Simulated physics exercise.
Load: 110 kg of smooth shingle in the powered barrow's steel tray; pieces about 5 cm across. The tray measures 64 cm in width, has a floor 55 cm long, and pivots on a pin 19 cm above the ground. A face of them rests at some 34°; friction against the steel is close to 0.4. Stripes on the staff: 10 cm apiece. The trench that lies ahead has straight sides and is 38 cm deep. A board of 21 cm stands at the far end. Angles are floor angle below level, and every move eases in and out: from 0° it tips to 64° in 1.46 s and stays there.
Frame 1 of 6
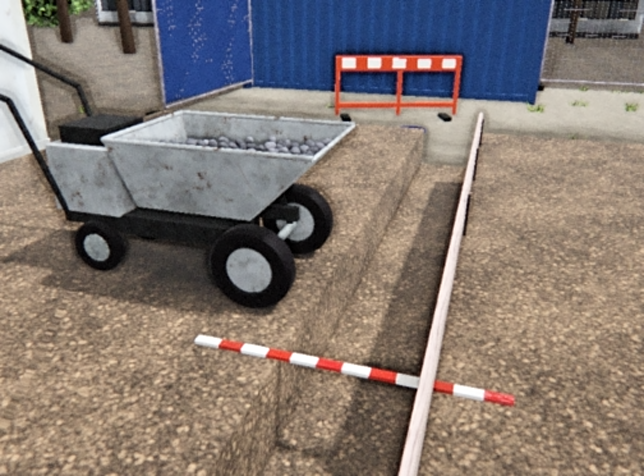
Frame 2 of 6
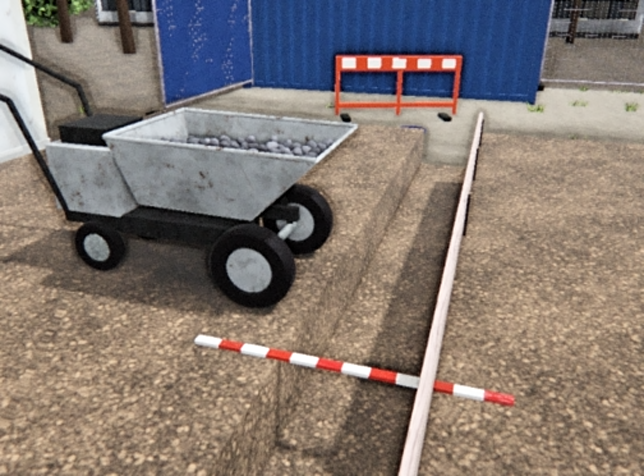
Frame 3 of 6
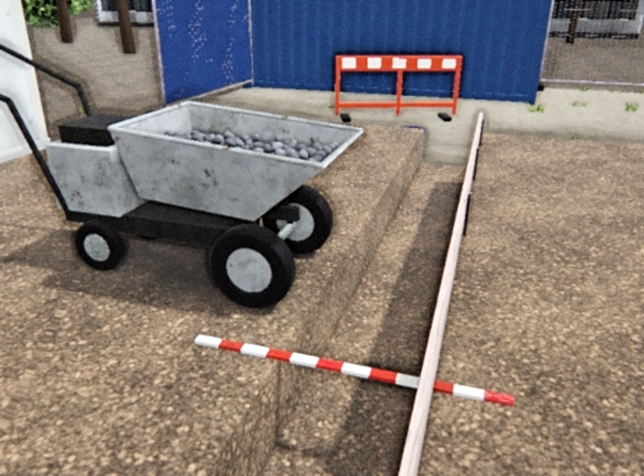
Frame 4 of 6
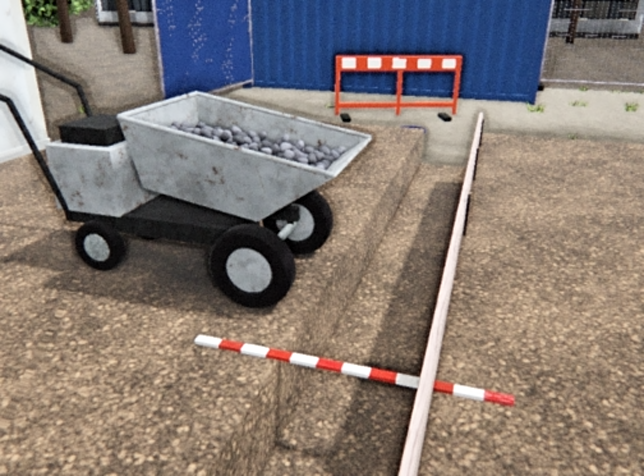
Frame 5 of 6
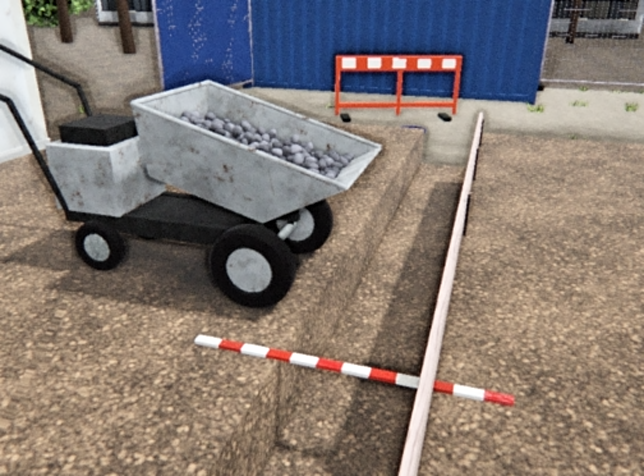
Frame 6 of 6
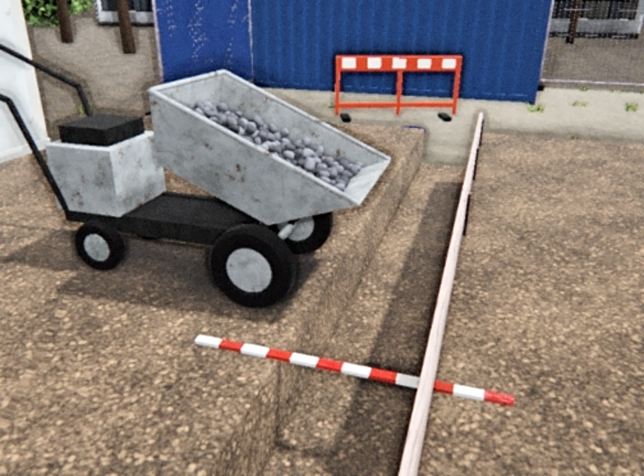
The grey tray of stones on a small wheeled cart tilts steadily forward to the right.
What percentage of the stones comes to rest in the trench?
About 98 per cent.
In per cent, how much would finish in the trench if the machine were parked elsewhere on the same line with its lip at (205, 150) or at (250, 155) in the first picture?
It comes to about 100 and 100 in a hundred.
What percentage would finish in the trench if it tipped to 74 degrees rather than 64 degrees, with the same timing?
Roughly 100 per cent would end in the trench.
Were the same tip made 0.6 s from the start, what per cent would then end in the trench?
Probably about 90 in a hundred.
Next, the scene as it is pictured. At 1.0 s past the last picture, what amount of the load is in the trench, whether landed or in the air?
Roughly 40 percent of the load.
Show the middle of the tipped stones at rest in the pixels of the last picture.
(399, 354).
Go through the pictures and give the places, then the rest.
Lip at (313, 159), floor tilted 0°, highest stones at (271, 147), in the first frame.
Lip at (316, 161), floor tilted 1°, highest stones at (241, 146), in the second frame.
The tray is at 5°, its lip at (323, 167); the top of the load is at (207, 140), in the third frame.
Lip at (334, 176), floor tilted 10°, highest stones at (200, 132), in the fourth frame.
Lip at (346, 188), floor tilted 16°, highest stones at (203, 121), in the fifth frame.
Lip at (358, 204), floor tilted 24°, highest stones at (210, 110), in the sixth frame.
Then, 0.5 s after the last picture the floor is at 54°, 100 % in the tray; the foremost stones are at (390, 240).
Then, 1.0 s after the last picture the floor is at 64°, 58 % in the tray, 41 % in the trench, 1 % past the trench; the foremost stones are at (455, 256).
Then, 1.3 s after the last picture the floor is at 64°, 20 % in the tray, 77 % in the trench, 2 % past the trench; the foremost stones are at (521, 300).
Then, 3.3 s after the last picture the floor is at 64°, 0 % in the tray, 98 % in the trench, 2 % past the trench; the foremost stones are at (546, 302).
